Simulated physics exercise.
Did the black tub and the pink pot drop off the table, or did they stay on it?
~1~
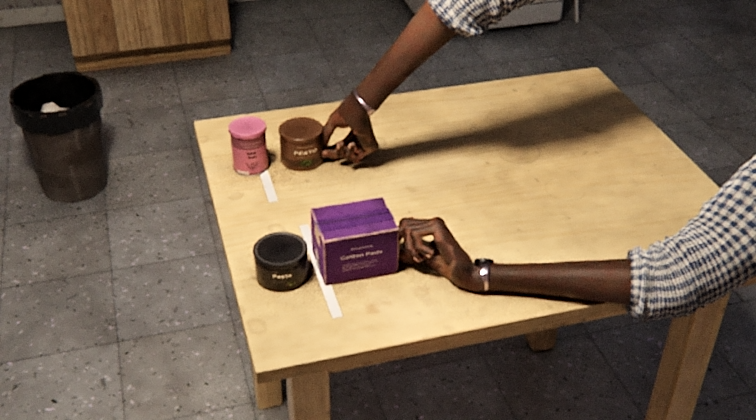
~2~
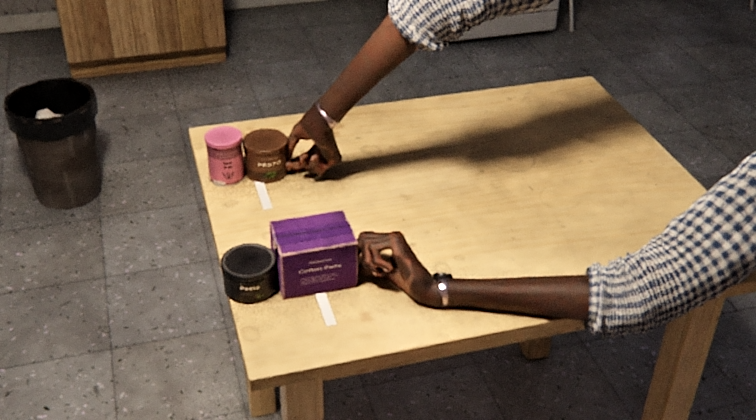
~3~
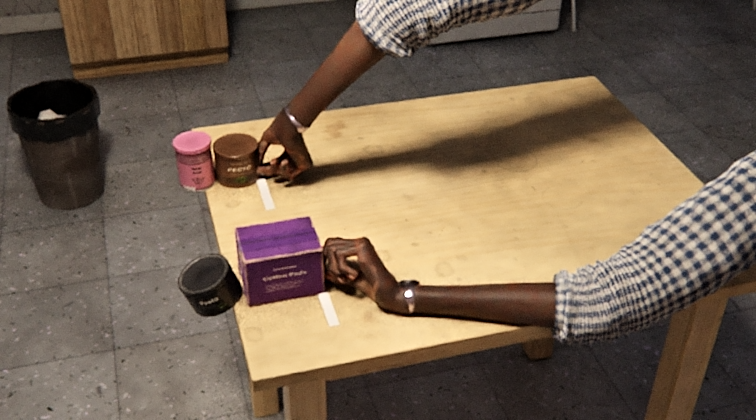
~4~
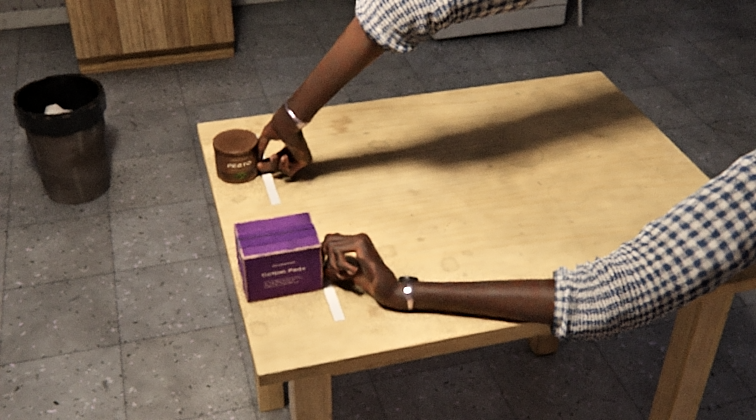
Both the black tub and the pink pot dropped off the left edge of the table.
